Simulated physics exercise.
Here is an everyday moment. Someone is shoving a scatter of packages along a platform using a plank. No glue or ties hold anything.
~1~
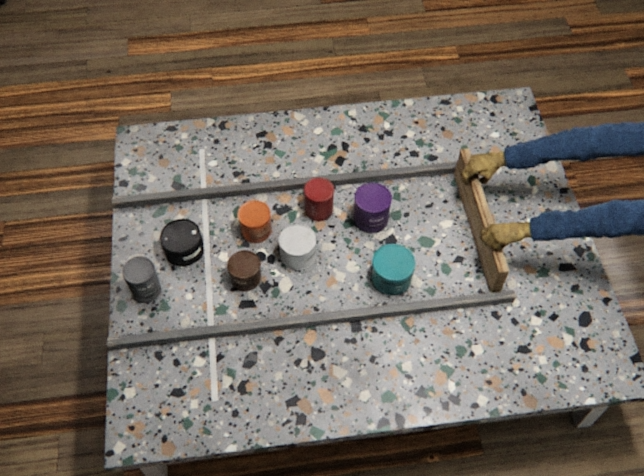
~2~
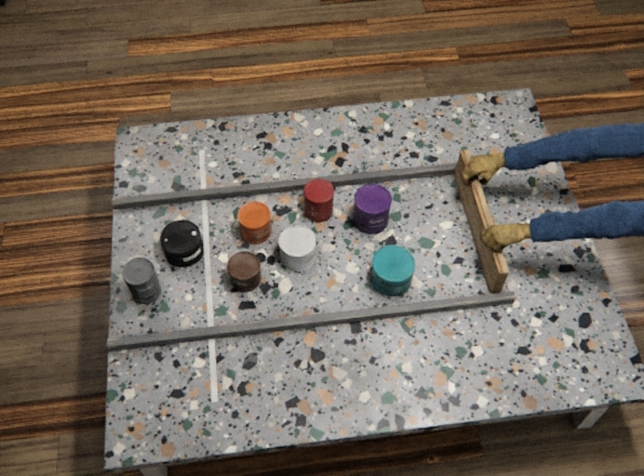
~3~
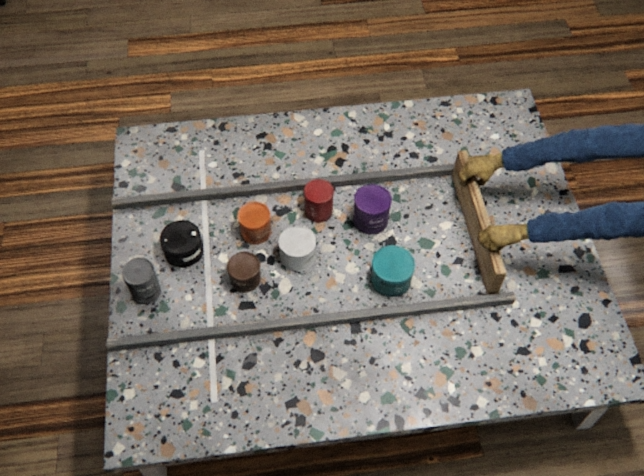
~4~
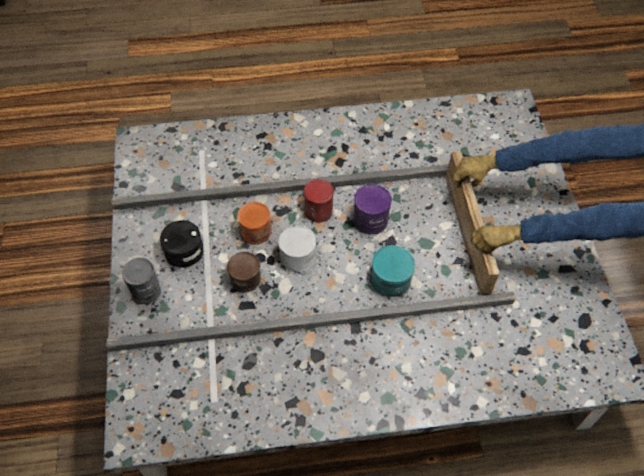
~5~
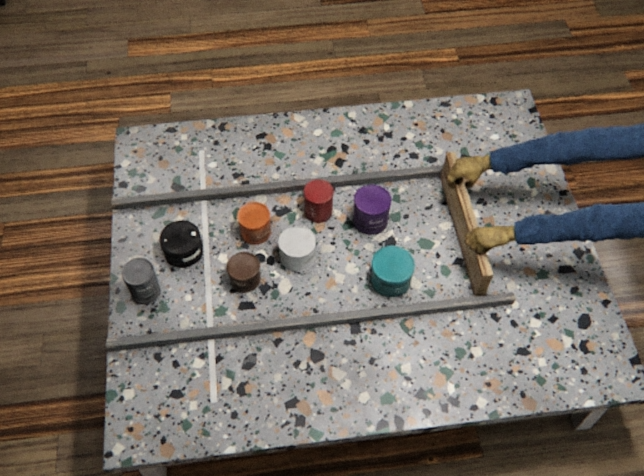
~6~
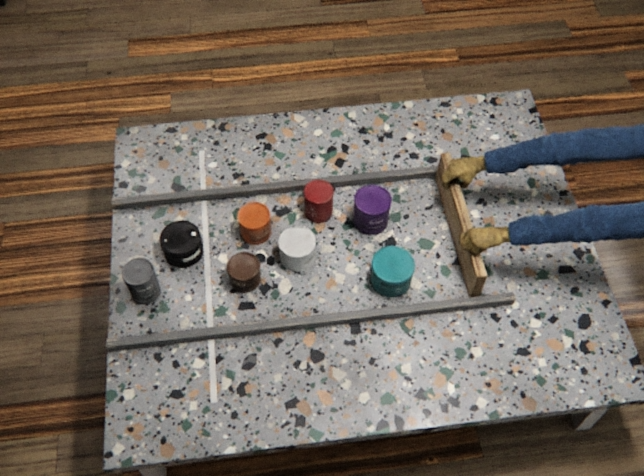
To begin with, two gloved hands hold a wooden plank at the right of a speckled table, with eight colourful containers scattered between two grey rails. The hands then slide the plank a short way left, while the containers stay where they are, still clear of it.
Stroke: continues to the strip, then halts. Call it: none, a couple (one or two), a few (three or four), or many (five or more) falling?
Call: None.
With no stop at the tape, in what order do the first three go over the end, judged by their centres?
First comes the black canister, followed by the grey pail, and then the orange pail.
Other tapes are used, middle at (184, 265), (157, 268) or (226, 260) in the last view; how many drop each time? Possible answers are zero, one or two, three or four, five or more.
Going one by one, the answers are one or two, three or four and no fall at all.
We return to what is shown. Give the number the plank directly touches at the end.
Well, it touches 4.
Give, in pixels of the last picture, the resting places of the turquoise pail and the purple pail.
Okay, so first (186, 298), and next (186, 230).
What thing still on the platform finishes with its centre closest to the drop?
The black canister is the one.
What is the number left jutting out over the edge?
That adds up to 1.
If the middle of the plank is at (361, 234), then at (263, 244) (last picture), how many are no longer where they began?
I count 3 first and 7 after.
Soon after, none off yet; grey pail at rest near (142, 282); black canister at rest near (182, 244); brown pail at rest near (244, 273).
Then, none off yet; grey pail at rest near (142, 282); black canister moved a little near (167, 248); brown pail moved about its own width near (208, 276).
At rest, the number that fall off is zero.
